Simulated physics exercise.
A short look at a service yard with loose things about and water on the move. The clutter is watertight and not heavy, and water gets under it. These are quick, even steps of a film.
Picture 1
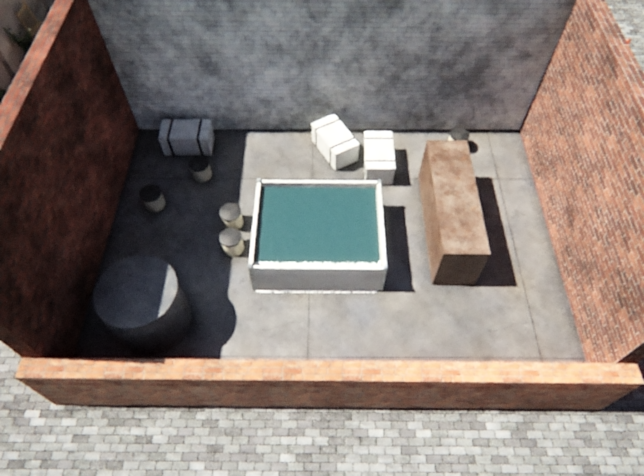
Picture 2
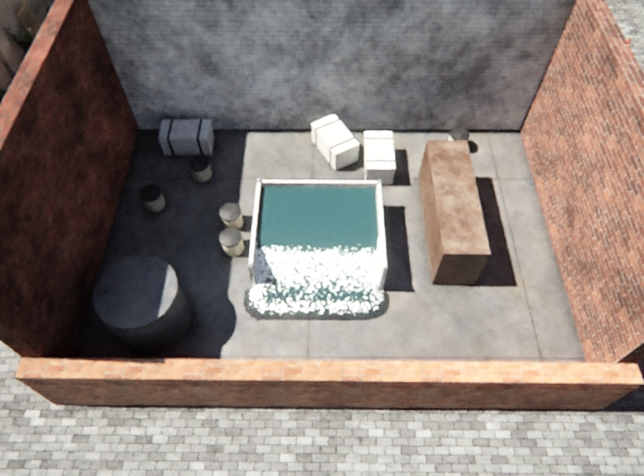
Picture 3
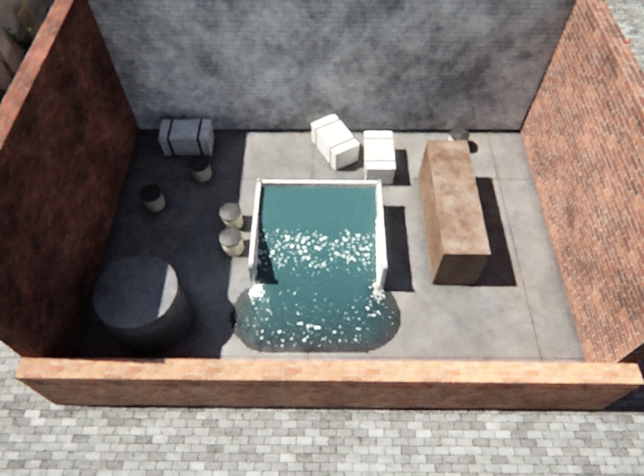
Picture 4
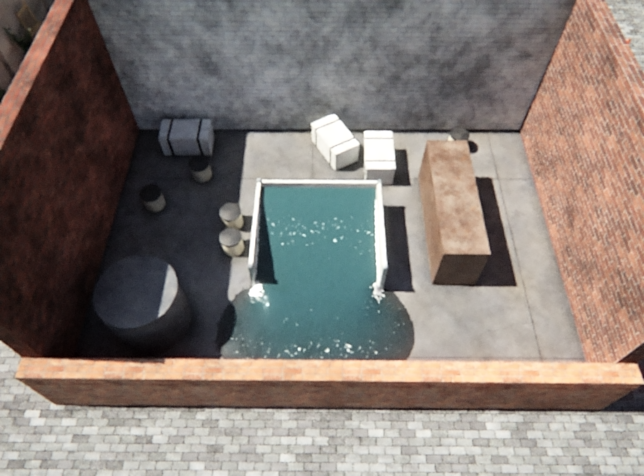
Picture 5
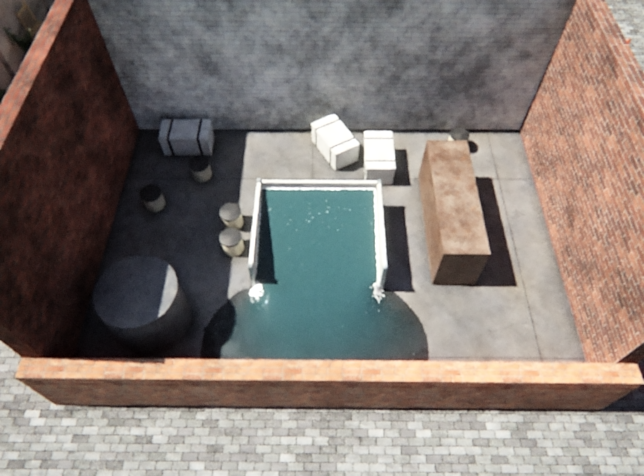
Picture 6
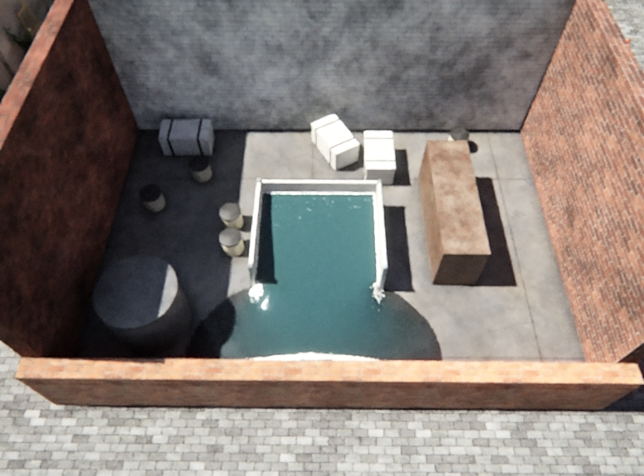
In a walled service yard, the front of a raised tank gave way and foaming green water poured out, spreading across the floor to the near brick wall while the objects around it stayed put.
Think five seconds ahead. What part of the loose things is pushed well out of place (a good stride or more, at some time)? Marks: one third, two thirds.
That comes to from one to two thirds.
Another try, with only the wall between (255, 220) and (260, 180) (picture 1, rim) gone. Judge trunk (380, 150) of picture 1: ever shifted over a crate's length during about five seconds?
Answer: Never so far.
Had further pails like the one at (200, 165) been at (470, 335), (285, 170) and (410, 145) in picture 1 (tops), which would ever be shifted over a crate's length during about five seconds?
In that order: Moved that far, not that far, short of that.
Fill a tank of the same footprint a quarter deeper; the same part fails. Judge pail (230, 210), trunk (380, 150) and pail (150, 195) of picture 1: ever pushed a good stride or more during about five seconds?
In turn: Moved that far, not that far, shifted that much.
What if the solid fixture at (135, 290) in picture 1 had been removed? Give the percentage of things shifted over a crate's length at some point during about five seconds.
Some 20 per cent.
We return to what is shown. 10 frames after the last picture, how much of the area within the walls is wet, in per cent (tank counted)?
I make it 40 per cent.
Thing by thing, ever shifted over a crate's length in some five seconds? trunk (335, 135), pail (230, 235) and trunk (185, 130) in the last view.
One after the other: No, yes, never so far.
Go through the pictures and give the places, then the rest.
The first frame shows a trunk at (380, 149) rests on the ground; a pail at (230, 211), on the bottom; 0 of 8 have shifted.
The second frame shows a trunk at (380, 149) rests on the ground; a pail at (230, 211), on the bottom; 0 of 8 have shifted.
The third frame shows a trunk at (380, 149) rests on the ground; a pail at (230, 211) rests on the ground; 0 of 8 have shifted.
The fourth frame shows a trunk at (380, 149) rests on the ground; a pail at (230, 211), on the bottom; 0 of 8 have shifted.
The fifth frame shows a trunk at (380, 149) rests on the ground; a pail at (230, 211) rests on the ground; 0 of 8 have shifted.
The sixth frame shows a trunk at (380, 149) rests on the ground; a pail at (230, 211), on the bottom; 0 of 8 have shifted.
A moment on, 0 of 8 are well off their spots; 0 afloat.
Next, 0 of 8 are well off their spots; 0 afloat.
Later, 3 of 8 are well off their spots; 2 afloat.
In the end, 3 of 8 are well off their spots, and 3 have been at some point; 4 afloat.
